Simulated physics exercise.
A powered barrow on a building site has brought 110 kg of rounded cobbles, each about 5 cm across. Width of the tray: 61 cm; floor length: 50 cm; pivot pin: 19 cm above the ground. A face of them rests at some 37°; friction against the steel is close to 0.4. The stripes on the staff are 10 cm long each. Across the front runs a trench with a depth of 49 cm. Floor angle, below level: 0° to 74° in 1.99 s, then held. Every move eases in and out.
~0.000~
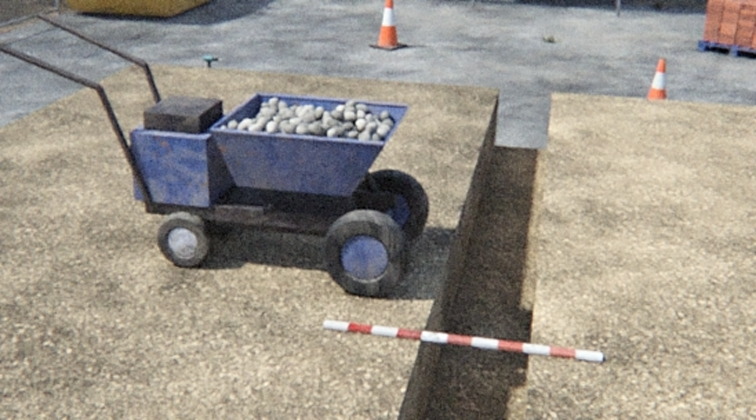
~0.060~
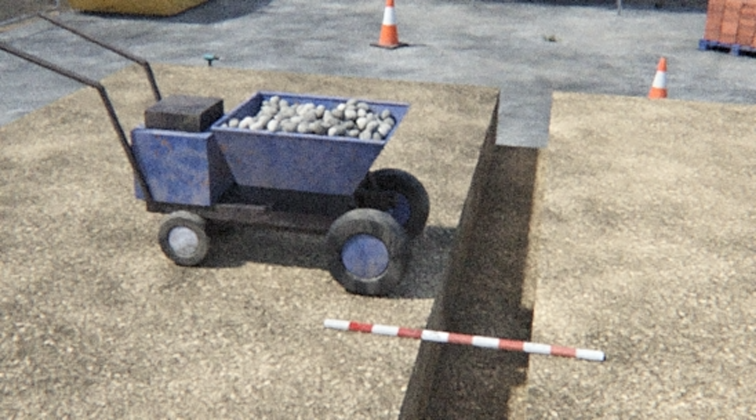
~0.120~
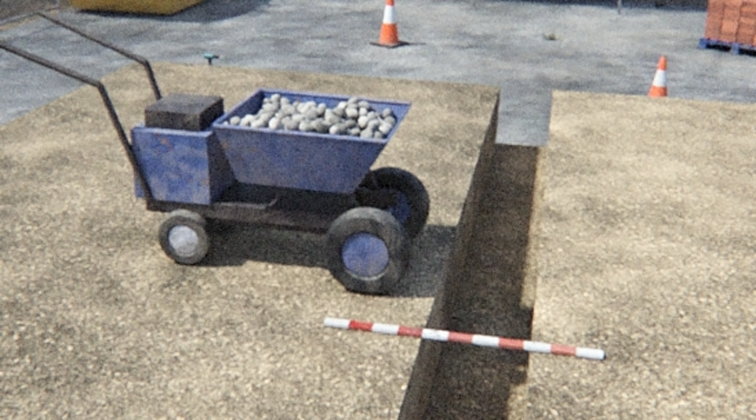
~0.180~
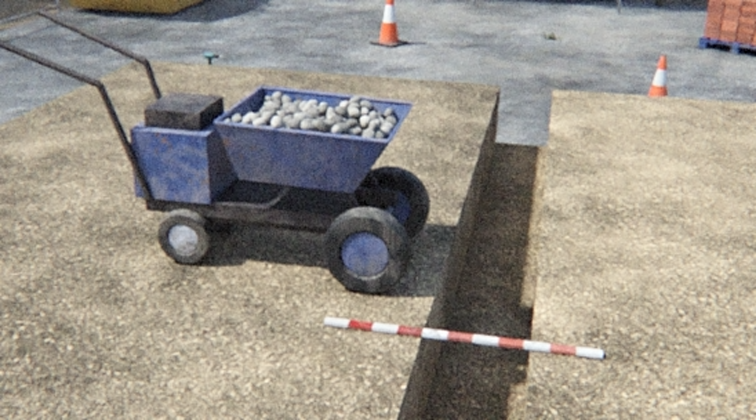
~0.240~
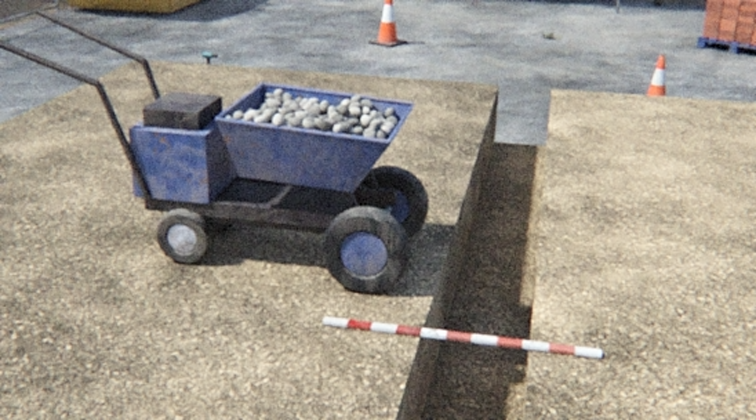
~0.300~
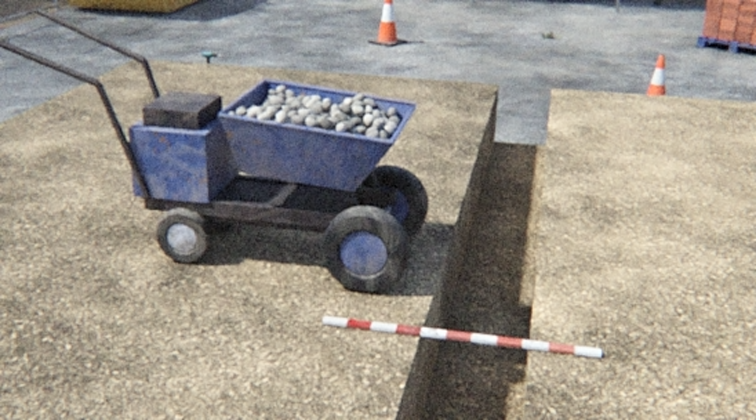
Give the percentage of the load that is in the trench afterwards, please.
Near 75 per cent of the load.
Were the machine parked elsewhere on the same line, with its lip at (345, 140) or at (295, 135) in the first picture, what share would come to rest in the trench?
Result: Close to 100 then close to 80 per cent.
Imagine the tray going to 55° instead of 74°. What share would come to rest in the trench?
Close to 20 per cent then.
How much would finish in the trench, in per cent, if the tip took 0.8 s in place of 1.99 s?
Around 50 per cent would end in the trench.
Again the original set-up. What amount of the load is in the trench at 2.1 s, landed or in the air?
Around 30 per cent of it, at that instant.
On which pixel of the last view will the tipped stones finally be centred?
In the last view, about (508, 356).
After 1.5 s the floor is at 62°; 98 % in the tray, 2 % in the trench; the foremost stones are at (507, 242).
After 2.1 s the floor is at 74°; 51 % in the tray, 32 % in the trench, 17 % past the trench; the foremost stones are at (636, 284).
After 2.4 s the floor is at 74°; 25 % in the tray, 49 % in the trench, 26 % past the trench; the foremost stones are at (680, 281).
After 4.4 s the floor is at 74°; 0 % in the tray, 75 % in the trench, 25 % past the trench; the foremost stones are at (691, 279).
